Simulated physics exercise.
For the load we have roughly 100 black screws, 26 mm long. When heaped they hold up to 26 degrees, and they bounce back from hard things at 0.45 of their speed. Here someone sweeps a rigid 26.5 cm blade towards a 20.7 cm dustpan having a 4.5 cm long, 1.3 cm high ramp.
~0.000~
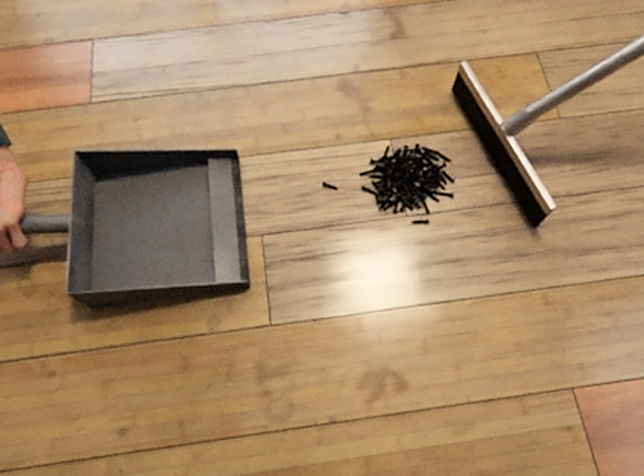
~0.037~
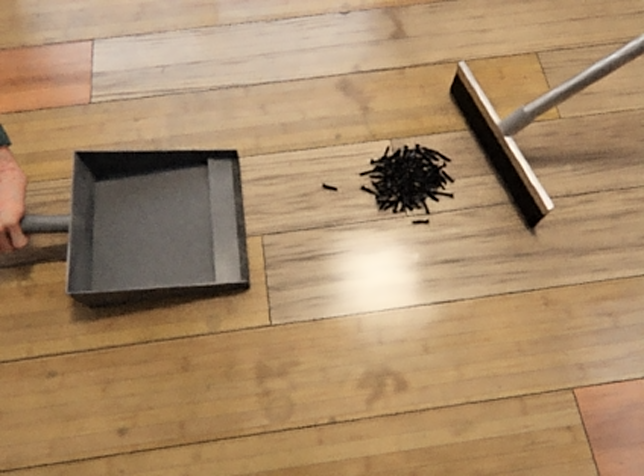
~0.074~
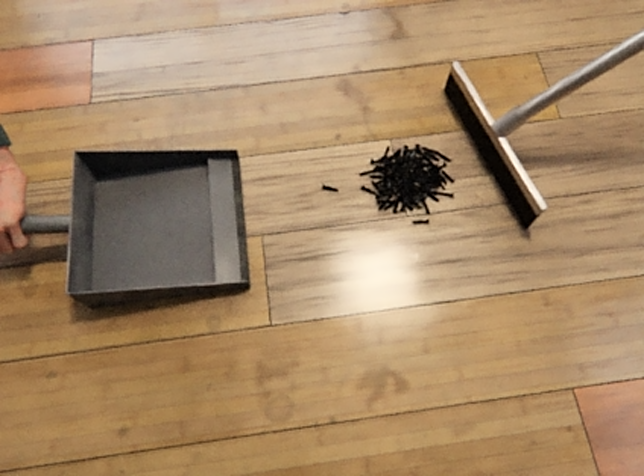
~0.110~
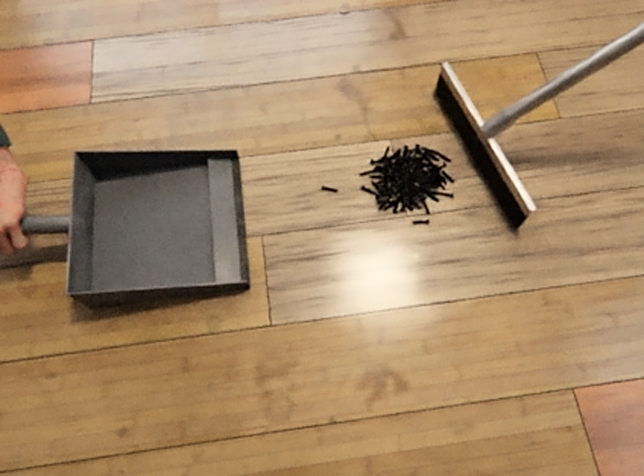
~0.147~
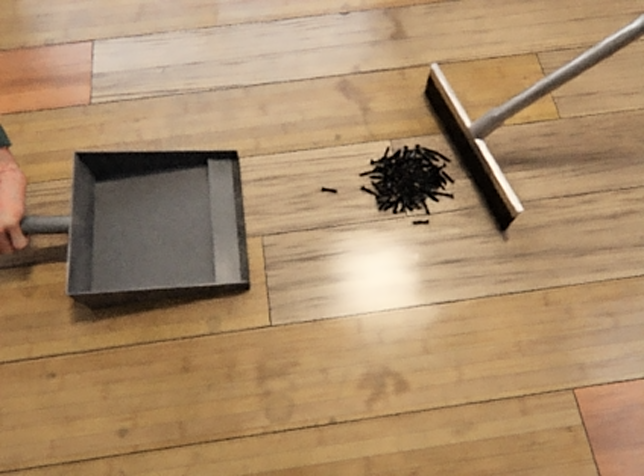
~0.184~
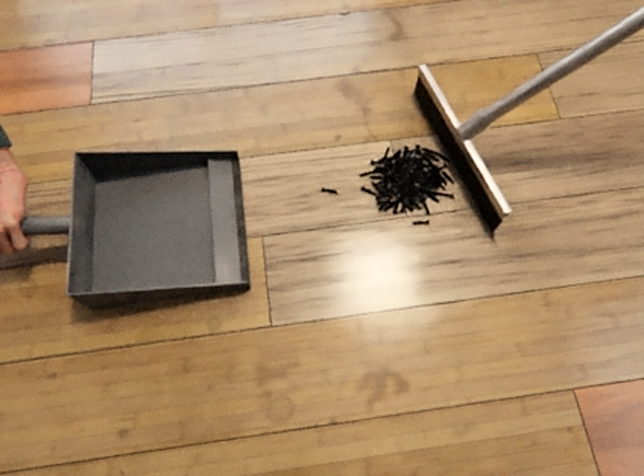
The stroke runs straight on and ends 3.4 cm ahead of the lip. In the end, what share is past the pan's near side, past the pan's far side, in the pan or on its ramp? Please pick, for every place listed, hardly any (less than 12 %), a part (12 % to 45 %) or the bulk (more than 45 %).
Past the pan's near side: Hardly any, past the pan's far side: Hardly any, in the pan or on its ramp: Hardly any.
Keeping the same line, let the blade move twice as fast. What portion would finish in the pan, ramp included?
I'd put it at close to 15 per cent.
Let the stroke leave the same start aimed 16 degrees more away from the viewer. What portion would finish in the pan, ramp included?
0 per cent.
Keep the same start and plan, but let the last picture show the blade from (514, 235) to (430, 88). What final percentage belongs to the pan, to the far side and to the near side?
Pan 0 % / far 0 % / near 30 %.
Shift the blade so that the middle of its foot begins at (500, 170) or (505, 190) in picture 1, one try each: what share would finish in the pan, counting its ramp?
Around 0 percent, then around 0 percent.
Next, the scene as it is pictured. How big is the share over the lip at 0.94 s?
About 0 percent up to then.
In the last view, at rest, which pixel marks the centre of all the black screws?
About (273, 202).
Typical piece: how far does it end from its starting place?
It works out to some 20 cm.
After 0.46 s, middle of the blade 20 cm from the lip; 0 % over the lip, far side 0 %, near side 0 %.
After 0.64 s, middle of the blade 11 cm from the lip; 0 % over the lip, far side 5 %, near side 0 %.
After 0.94 s, middle of the blade 7 cm from the lip; 0 % over the lip, far side 5 %, near side 0 %.
In the end, at 1.9 s, near side 0 %, far side 5 %, pan 0 %, in front of the lip or behind the blade 95 %.
